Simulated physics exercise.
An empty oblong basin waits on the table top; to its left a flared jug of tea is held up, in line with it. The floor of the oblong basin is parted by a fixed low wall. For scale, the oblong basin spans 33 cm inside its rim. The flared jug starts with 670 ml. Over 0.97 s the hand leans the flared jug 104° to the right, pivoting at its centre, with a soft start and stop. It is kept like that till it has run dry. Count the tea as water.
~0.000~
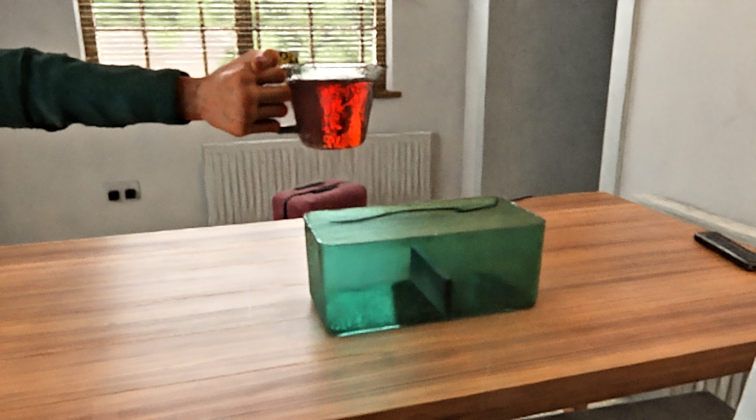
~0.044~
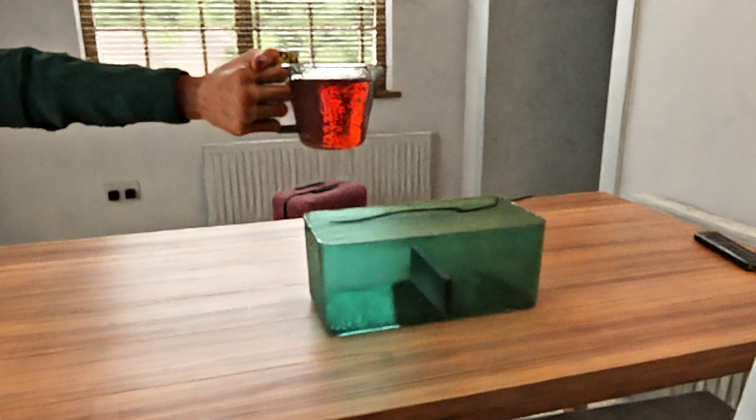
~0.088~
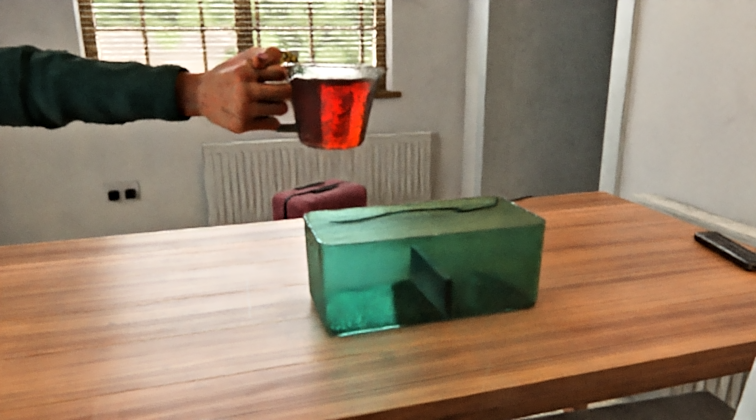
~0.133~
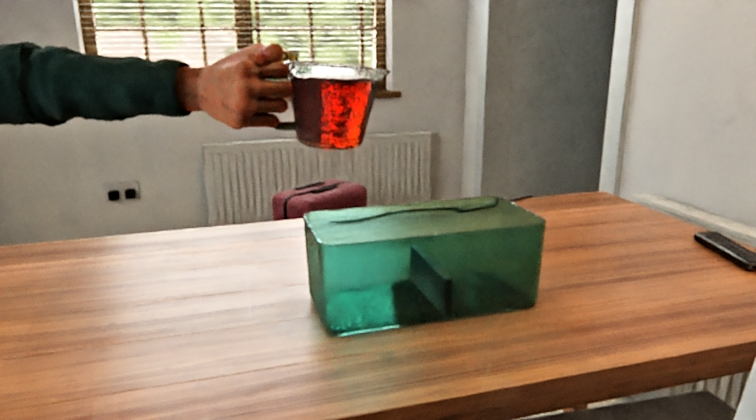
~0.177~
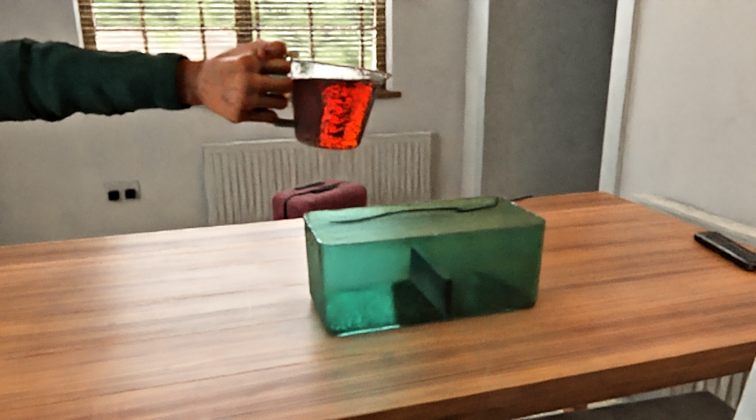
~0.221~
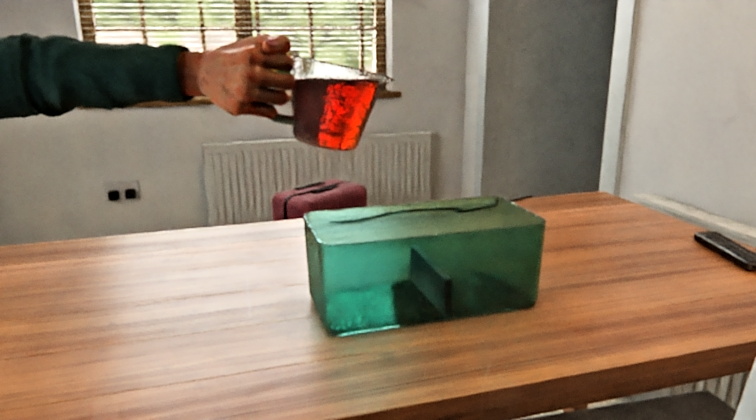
A hand held a clear jug of reddish tea in the air above a green see-through basin on a wooden table, keeping it nearly still, then slowly tilted it slightly to the right.
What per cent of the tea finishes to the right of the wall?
Roughly 48 per cent is past the wall.
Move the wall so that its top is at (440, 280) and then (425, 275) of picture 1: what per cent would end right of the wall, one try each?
In turn about 35 and 65 per cent.
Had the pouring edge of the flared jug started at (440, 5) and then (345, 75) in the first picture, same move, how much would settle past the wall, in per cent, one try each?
First 85, then 5 per cent.
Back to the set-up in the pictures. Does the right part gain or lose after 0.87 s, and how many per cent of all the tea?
It goes up by about 2.
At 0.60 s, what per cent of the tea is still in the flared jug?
Near 64 in a hundred.
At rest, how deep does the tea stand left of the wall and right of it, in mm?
Some 14 mm on the left and 16 mm on the right.
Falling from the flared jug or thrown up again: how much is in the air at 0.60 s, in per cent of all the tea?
About 28 per cent.
Then, 0.60 s in, the tilt is 70° and 63 per cent is still to pour, 2 is left of the wall and 8 right of it.
Then, 0.87 s in, the tilt is 101° and 10 per cent is still to pour, 27 is left of the wall and 46 right of it.
Then, 1.16 s in, the tilt is 104° and 0 per cent is still to pour, 50 is left of the wall and 48 right of it.
Then, 1.47 s in, the tilt is 104° and 0 per cent is still to pour, 50 is left of the wall and 48 right of it.
Finally, 51 per cent lies left of the wall, 48 right of it and 1 outside.
